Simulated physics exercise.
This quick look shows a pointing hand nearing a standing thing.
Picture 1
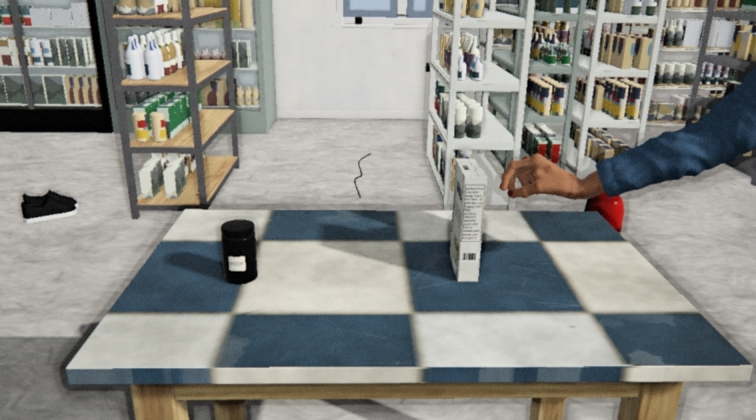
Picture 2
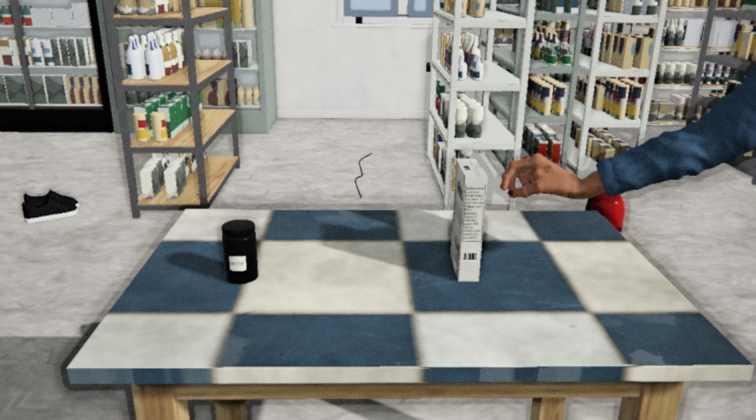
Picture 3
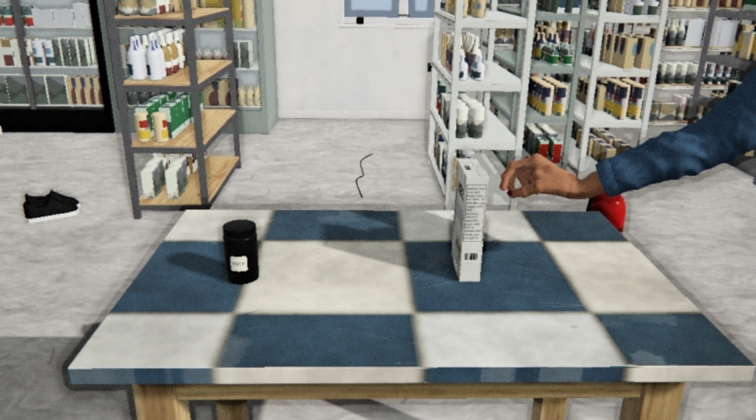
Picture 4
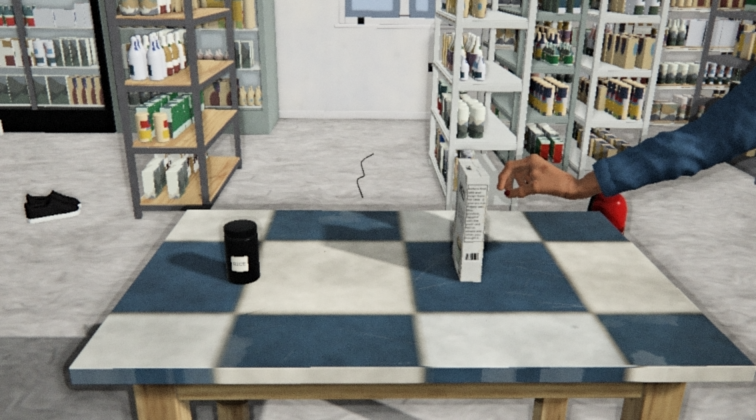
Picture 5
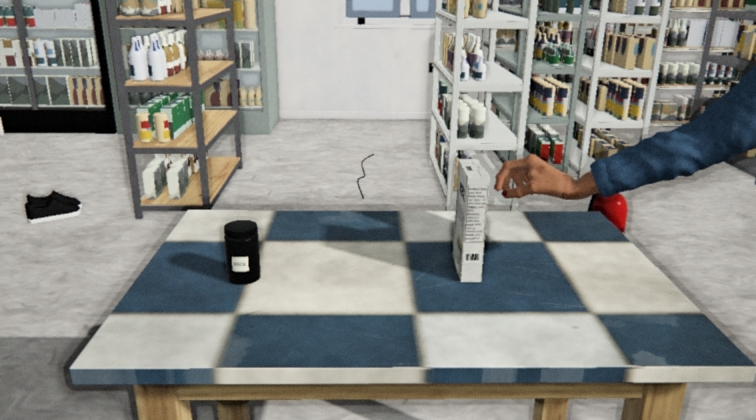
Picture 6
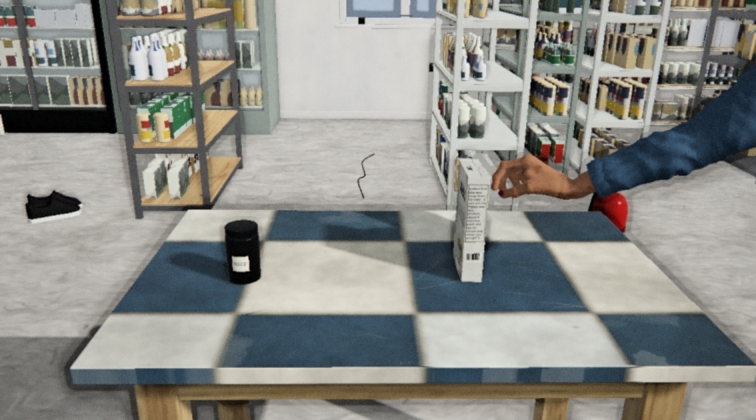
A hand in a blue sleeve edging slightly left toward an upright white box on a checkered table, near a black jar.
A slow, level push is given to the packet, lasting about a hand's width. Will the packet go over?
Yes, it is overturned.
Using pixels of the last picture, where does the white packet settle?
Near (399, 260).
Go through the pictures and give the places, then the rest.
The first picture shows white packet (467, 219).
The second picture shows white packet (467, 219).
The third picture shows white packet (468, 219).
The fourth picture shows white packet (469, 220).
The fifth picture shows white packet (470, 220).
The sixth picture shows white packet (470, 220).
Then, 0.90 s later than the last frame, white packet tilted by 37° near (435, 224).
Then, 1.00 s later than the last frame, white packet tilted by 70° near (410, 243).
When it is over, lying over on the table, white packet. End places, in pixels of the last picture, white packet near (399, 260).
